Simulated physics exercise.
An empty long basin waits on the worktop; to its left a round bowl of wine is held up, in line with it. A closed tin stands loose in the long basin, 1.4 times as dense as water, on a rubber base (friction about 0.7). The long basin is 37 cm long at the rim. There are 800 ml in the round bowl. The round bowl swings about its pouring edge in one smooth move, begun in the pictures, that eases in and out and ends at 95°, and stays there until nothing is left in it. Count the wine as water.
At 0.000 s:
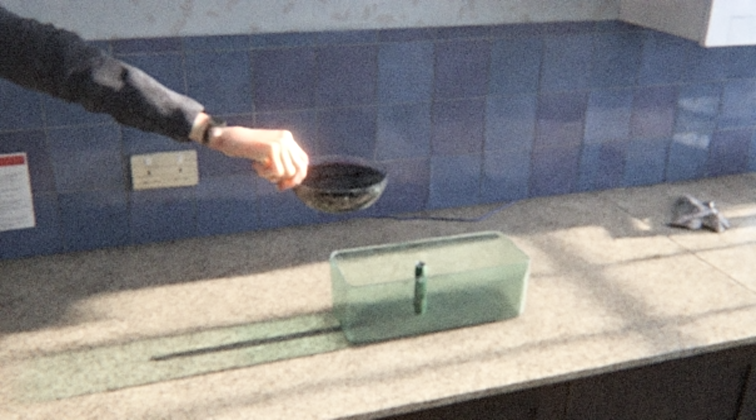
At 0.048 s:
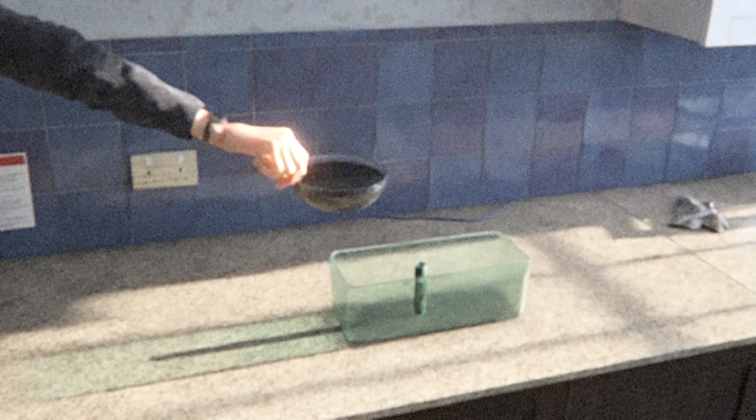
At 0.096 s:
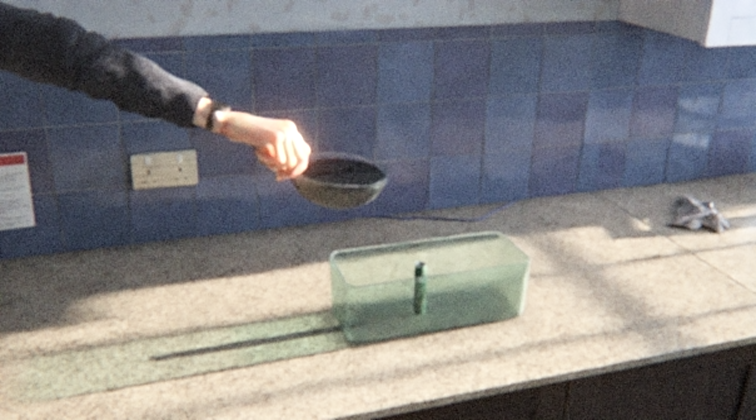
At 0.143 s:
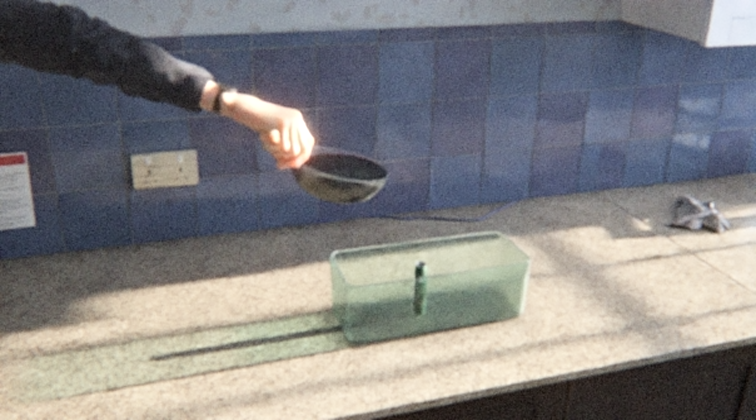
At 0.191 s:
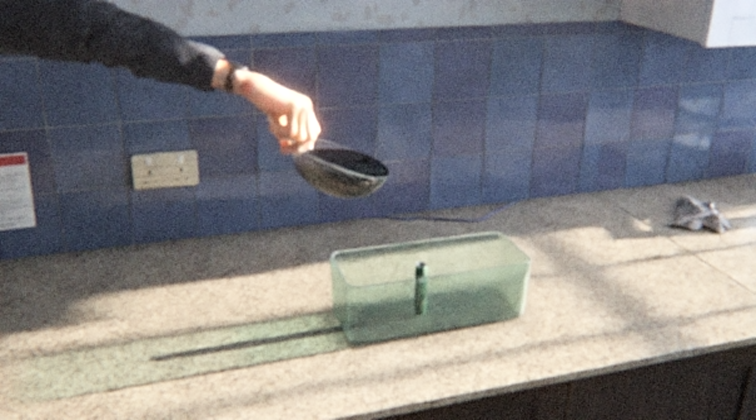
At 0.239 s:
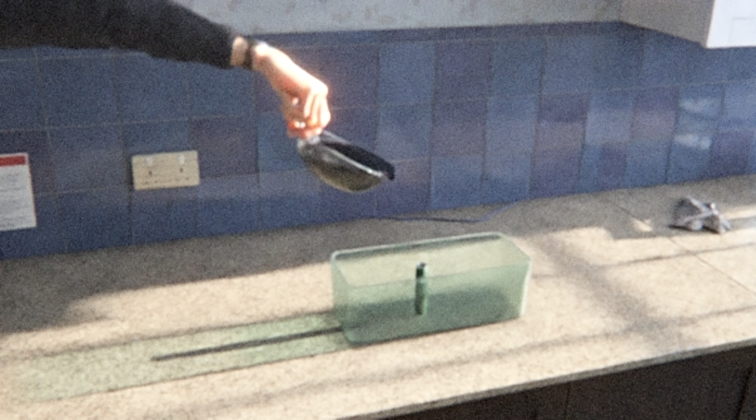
On a sunlit worktop by blue tiles, a hand held a dark round bowl above a long, see-through green basin with a small object inside, then gradually tilted the bowl down to the right.
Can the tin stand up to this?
The tin falls.
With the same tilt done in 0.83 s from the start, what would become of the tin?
Then it goes over.
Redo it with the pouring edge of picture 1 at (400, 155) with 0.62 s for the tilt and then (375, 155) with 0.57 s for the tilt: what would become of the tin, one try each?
First it goes over; then it goes over.
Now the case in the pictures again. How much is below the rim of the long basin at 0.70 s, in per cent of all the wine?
Near 90 in a hundred.
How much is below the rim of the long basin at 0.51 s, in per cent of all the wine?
Near 10 in a hundred.
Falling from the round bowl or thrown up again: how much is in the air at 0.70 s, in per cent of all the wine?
Some 10 per cent.
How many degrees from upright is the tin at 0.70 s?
About 0°.
By 0.51 s the tilt is 86° and 13 per cent is still to pour; the tin stands where it began.
By 0.70 s the tilt is 95° and 0 per cent is still to pour; the tin stands where it began.
By 0.91 s the tilt is 95° and 0 per cent is still to pour; the tin lies on its side.
By 1.13 s the tilt is 95° and 0 per cent is still to pour; the tin lies on its side.
At rest the tin lies on its side.
